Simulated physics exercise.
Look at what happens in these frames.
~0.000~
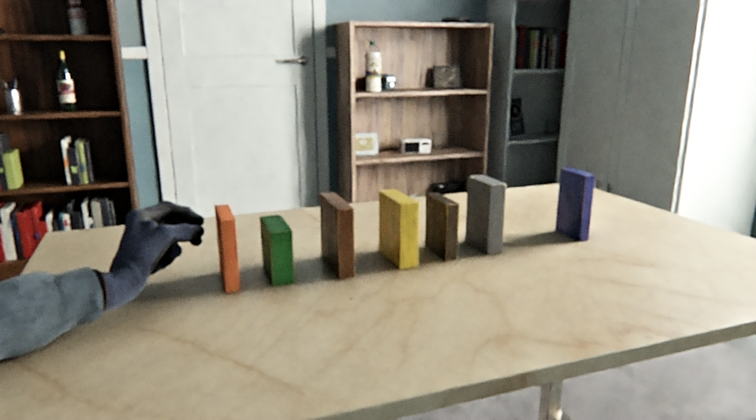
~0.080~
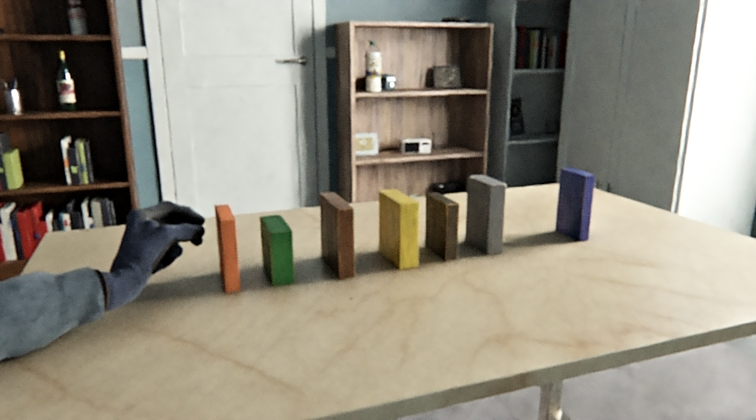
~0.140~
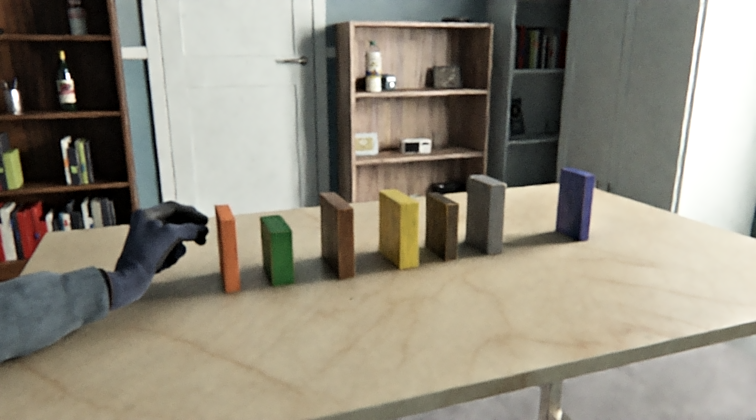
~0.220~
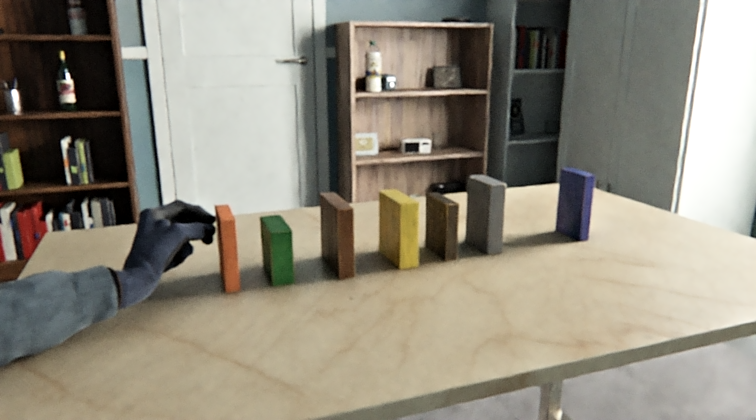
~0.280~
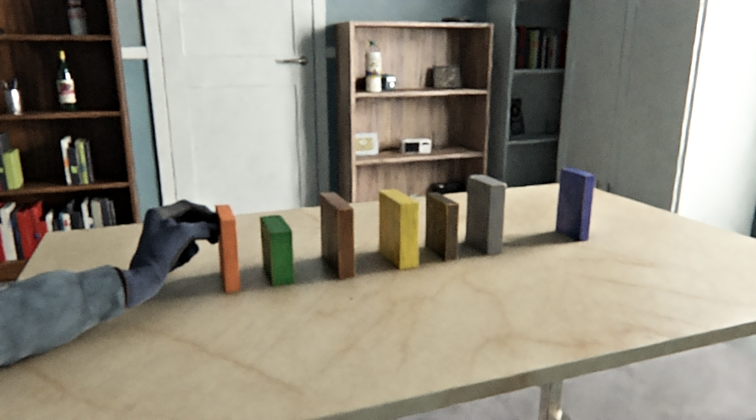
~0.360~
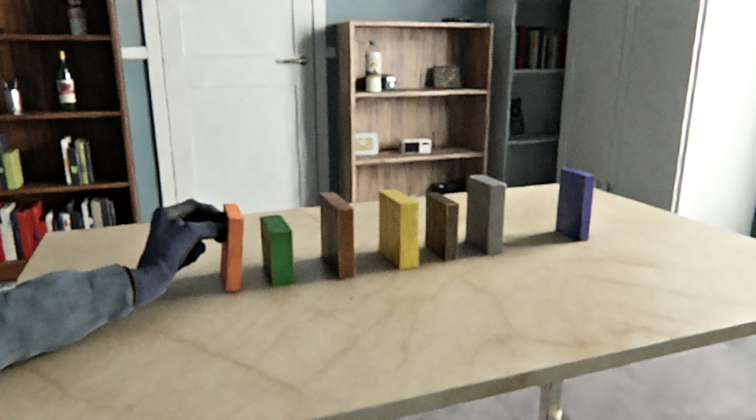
In this clip, a dark-gloved hand at the left moves right toward a row of upright coloured blocks on a table and pushes the orange one, which tilts slightly right toward the green block while the others remain still.
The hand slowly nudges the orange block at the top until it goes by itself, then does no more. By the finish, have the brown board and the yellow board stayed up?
Brown board: Yes, still up; yellow board: Yes, still up.
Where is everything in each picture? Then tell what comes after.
The first picture shows brown board (337, 234); yellow board (398, 228).
The second picture shows black block (441, 226); green board (277, 249).
The third picture shows grey block (485, 214); black block (441, 226).
The fourth picture shows green board (277, 249); grey block (485, 214).
The fifth picture shows black block (441, 226); green board (277, 249).
The sixth picture shows orange block 7° over; brown board (337, 234); yellow board (398, 228).
Around 0.56 s, orange block 28° over.
Around 1.06 s, orange block 27° over.
Finally (1.7 s), all 5 still in place. Final places as the last picture's camera would see them, brown board near (337, 234), yellow board near (398, 228).
